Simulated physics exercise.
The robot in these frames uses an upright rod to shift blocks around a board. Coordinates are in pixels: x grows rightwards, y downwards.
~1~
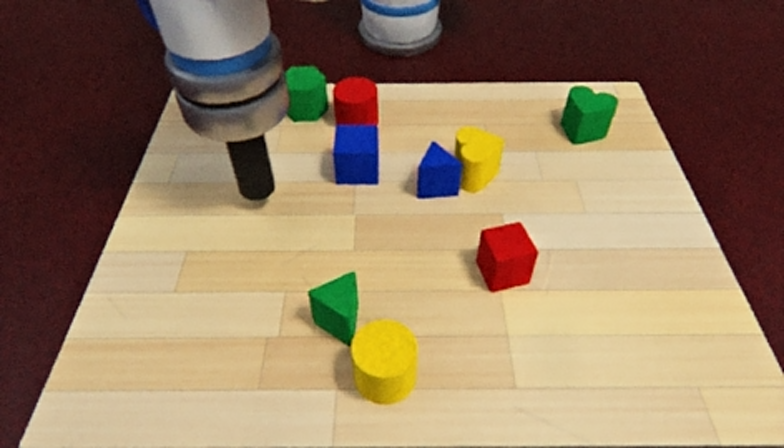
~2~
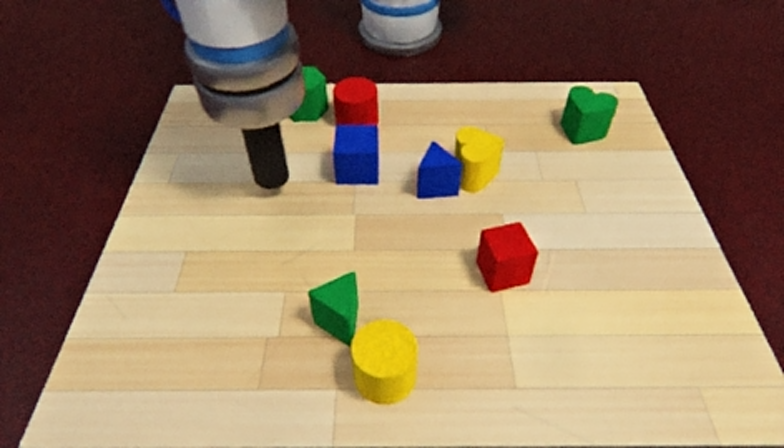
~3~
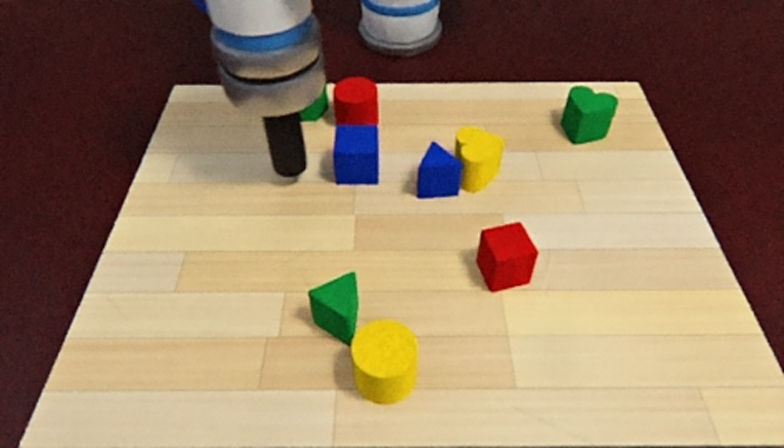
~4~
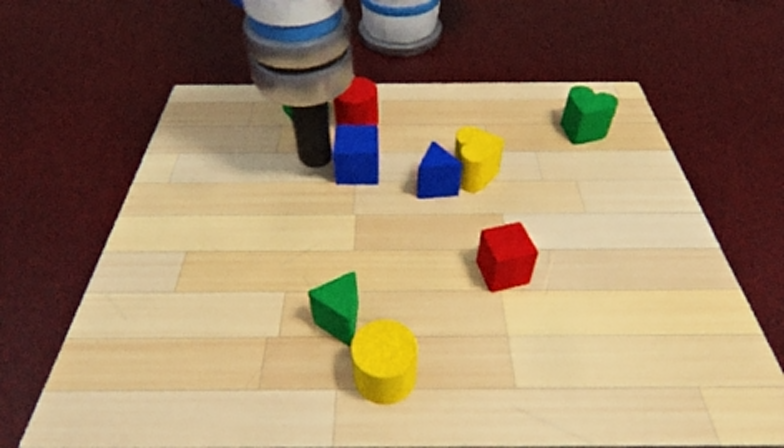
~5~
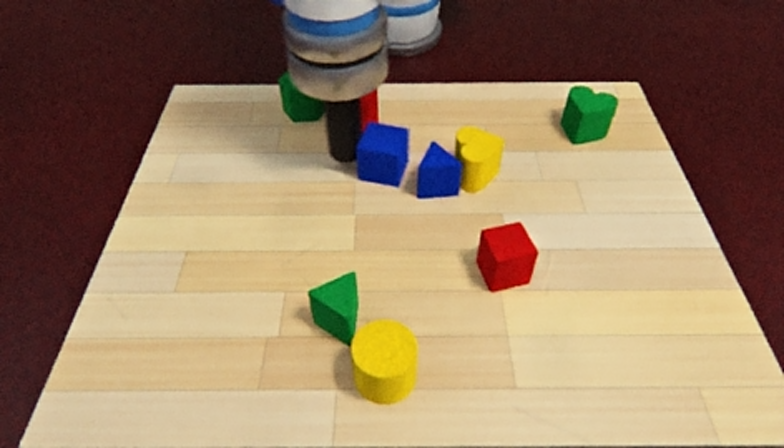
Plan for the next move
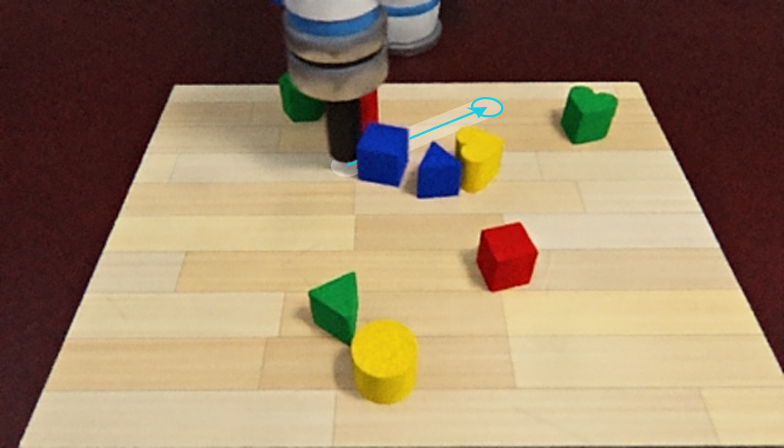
On a wooden board scattered with colored blocks, a robot's dark upright rod moved right in small steps, then pushed the blue cube a short way right, toward the blue triangular block beside the yellow heart.
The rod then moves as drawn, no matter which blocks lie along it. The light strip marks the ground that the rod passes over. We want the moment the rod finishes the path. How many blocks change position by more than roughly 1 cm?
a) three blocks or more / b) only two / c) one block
The correct letter is c.
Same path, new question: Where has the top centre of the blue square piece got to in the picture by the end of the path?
Put as a pixel place, it's (409, 137).
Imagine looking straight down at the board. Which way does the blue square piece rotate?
Seen from above, its turn is clockwise.
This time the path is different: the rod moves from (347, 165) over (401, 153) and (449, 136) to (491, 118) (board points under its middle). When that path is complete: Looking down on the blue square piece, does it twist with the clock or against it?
Its spin: Clockwise.
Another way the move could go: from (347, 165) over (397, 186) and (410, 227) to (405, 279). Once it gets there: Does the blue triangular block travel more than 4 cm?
I'd say yes.
The drawn path runs straight from (347, 165) to (487, 107).
What follows on the original path. One third of the way, rod (398, 132); blue square piece (409, 137), turned 40° clockwise.
Two thirds of the way, rod (445, 113); blue square piece (409, 137), turned 40° clockwise.
At the end, rod (489, 95); red circle not moved; blue square piece (409, 137), turned 40° clockwise.
